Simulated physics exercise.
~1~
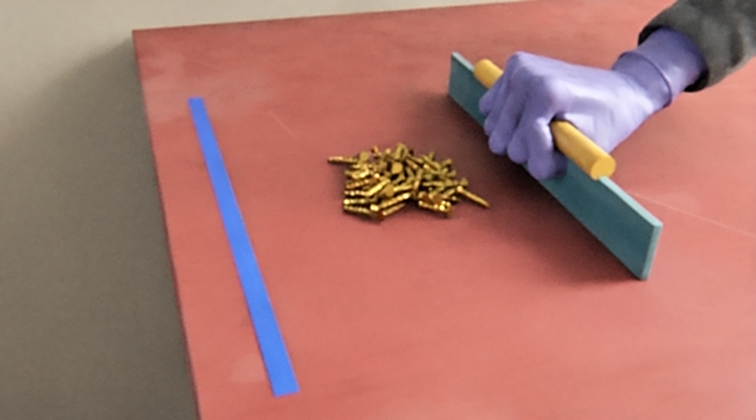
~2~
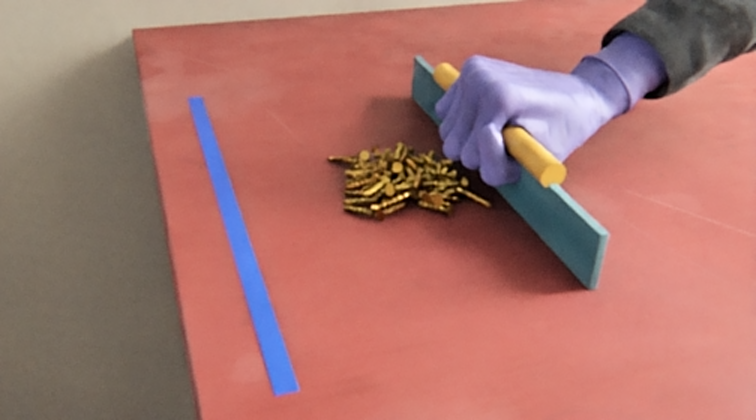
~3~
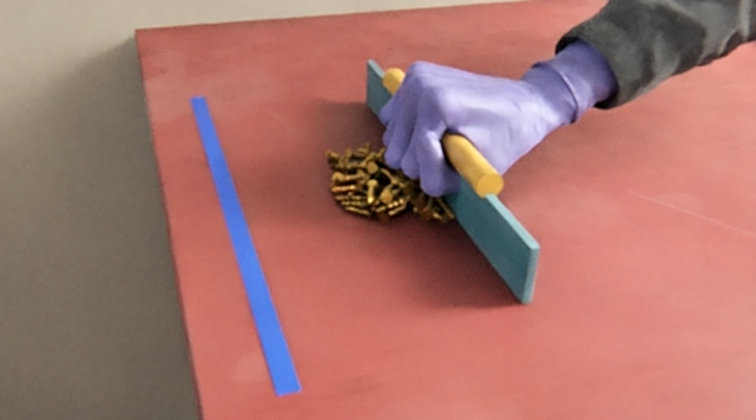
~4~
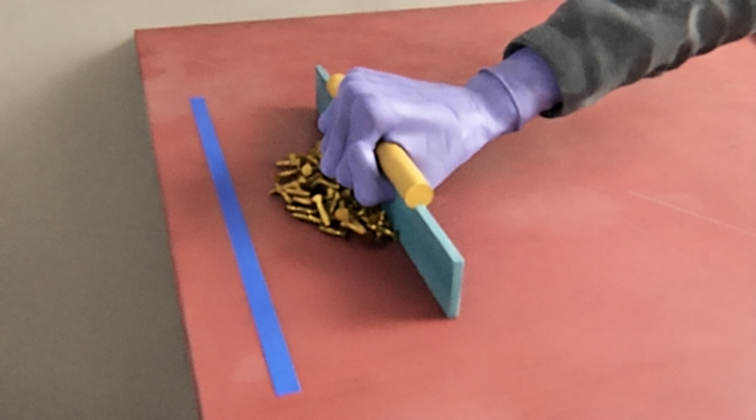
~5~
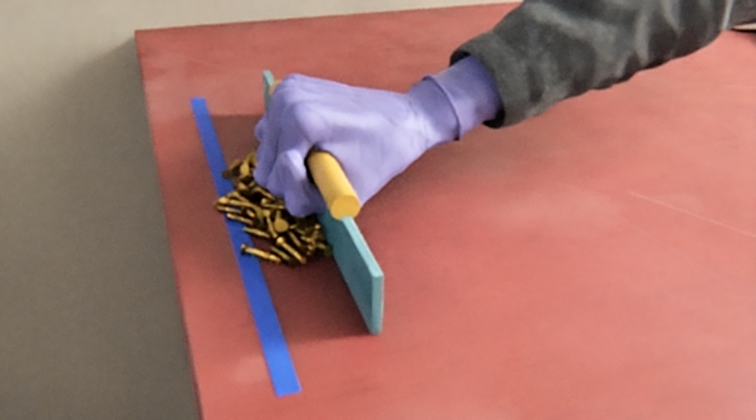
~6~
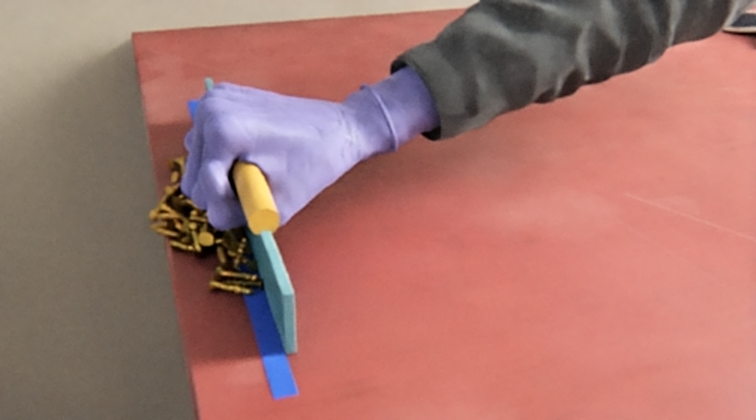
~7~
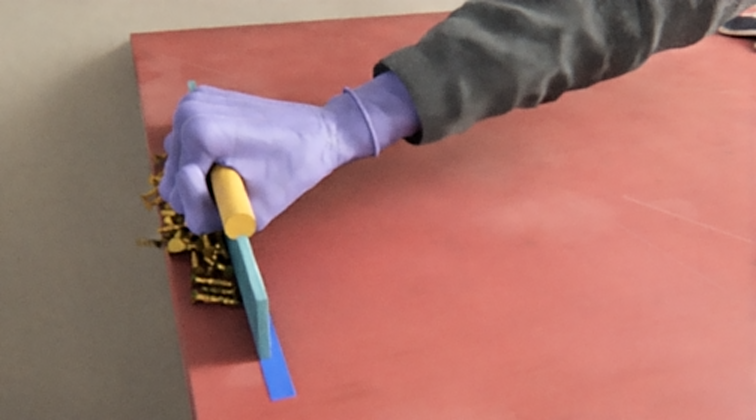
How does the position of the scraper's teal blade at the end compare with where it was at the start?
It starts on the right side of the red tabletop, to the right of the pile, and ends far to the left at the blue tape, near the table's left edge.
On a red tabletop, a gloved hand pushing brassy fasteners left with a scraper, stopping at blue tape, some over the edge.
